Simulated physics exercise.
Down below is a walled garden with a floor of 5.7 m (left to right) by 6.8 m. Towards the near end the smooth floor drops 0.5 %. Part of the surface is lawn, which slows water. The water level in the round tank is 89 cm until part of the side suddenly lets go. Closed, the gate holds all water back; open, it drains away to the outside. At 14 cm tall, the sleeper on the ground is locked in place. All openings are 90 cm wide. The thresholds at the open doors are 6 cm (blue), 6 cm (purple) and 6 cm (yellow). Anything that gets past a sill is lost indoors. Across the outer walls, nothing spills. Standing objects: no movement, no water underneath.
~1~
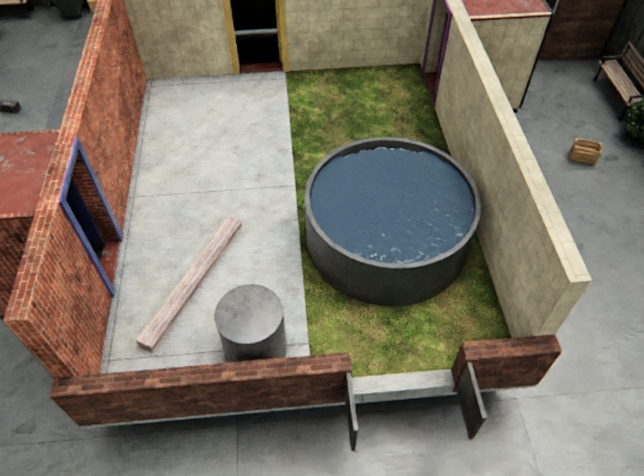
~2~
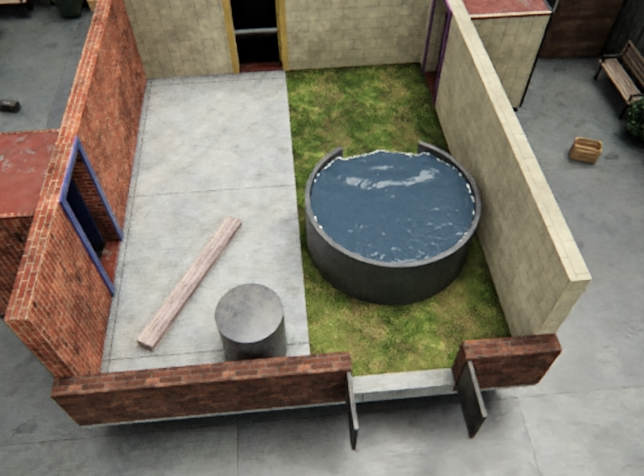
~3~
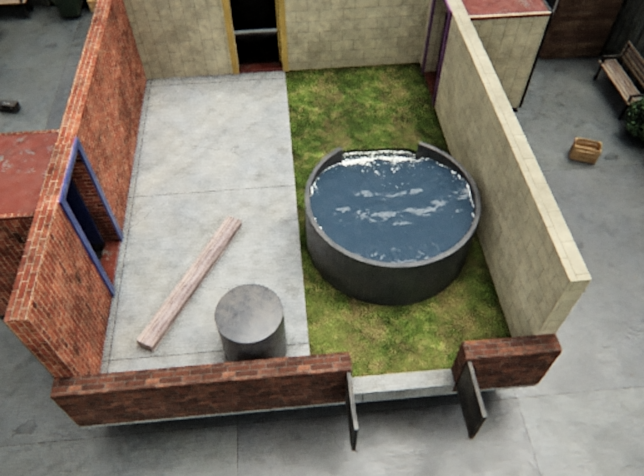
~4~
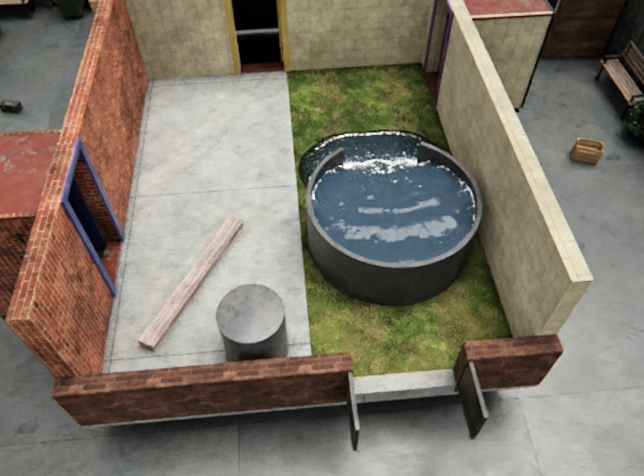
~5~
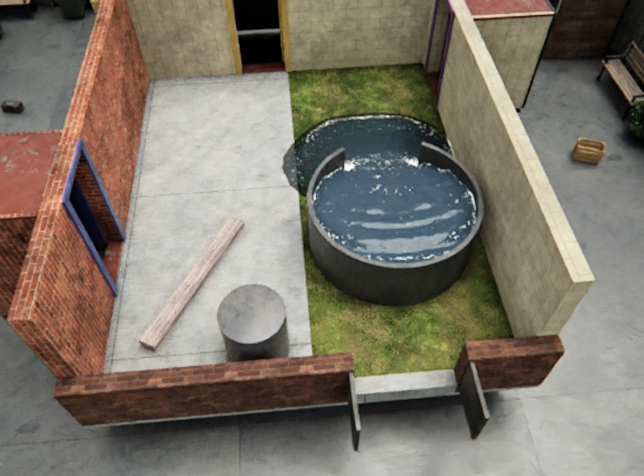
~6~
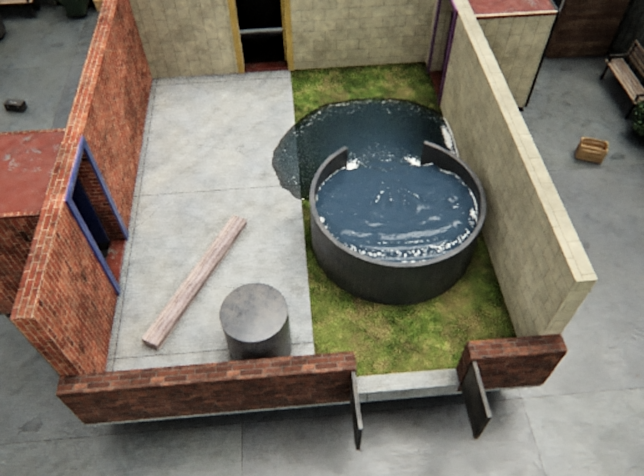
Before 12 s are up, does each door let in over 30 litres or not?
Result: The inflow at the blue door overruns the cap, the inflow at the purple door overruns the cap, the inflow at the yellow door overruns the cap.
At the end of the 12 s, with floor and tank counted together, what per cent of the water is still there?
It comes to near 80 per cent.
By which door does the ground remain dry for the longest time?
The blue one.
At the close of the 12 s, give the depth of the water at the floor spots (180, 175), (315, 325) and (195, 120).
12, 7 and 8 cm, respectively.
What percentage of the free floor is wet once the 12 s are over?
Roughly 95 percent.
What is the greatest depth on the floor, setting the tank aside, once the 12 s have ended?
Max around 15 cm.
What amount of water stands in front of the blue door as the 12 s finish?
About 13.5 cm deep.
A moment later water covers 40 % of the floor and is deepest (40 cm) near (377, 177); blue door not reached, purple door 15 cm at the sill, 2 L in, yellow door not reached.
Soon after water covers 45 % of the floor and is deepest (44 cm) near (372, 69); blue door not reached, purple door 24 cm at the sill, 43 L in, yellow door 18 cm at the sill, 17 L in.
Next water covers 55 % of the floor and is deepest (28 cm) near (152, 87); blue door not reached, purple door 24 cm at the sill, 215 L in, yellow door 13 cm at the sill, 76 L in.
Later on water covers 80 % of the floor and is deepest (28 cm) near (102, 397); blue door 7 cm at the sill, 1 L in, purple door 13 cm at the sill, 418 L in, yellow door 9 cm at the sill, 112 L in.
At the end water covers 95 % of the floor and is deepest (15 cm) near (213, 388); blue door 14 cm at the sill, 128 L in, purple door 7 cm at the sill, 467 L in, yellow door 8 cm at the sill, 147 L in.
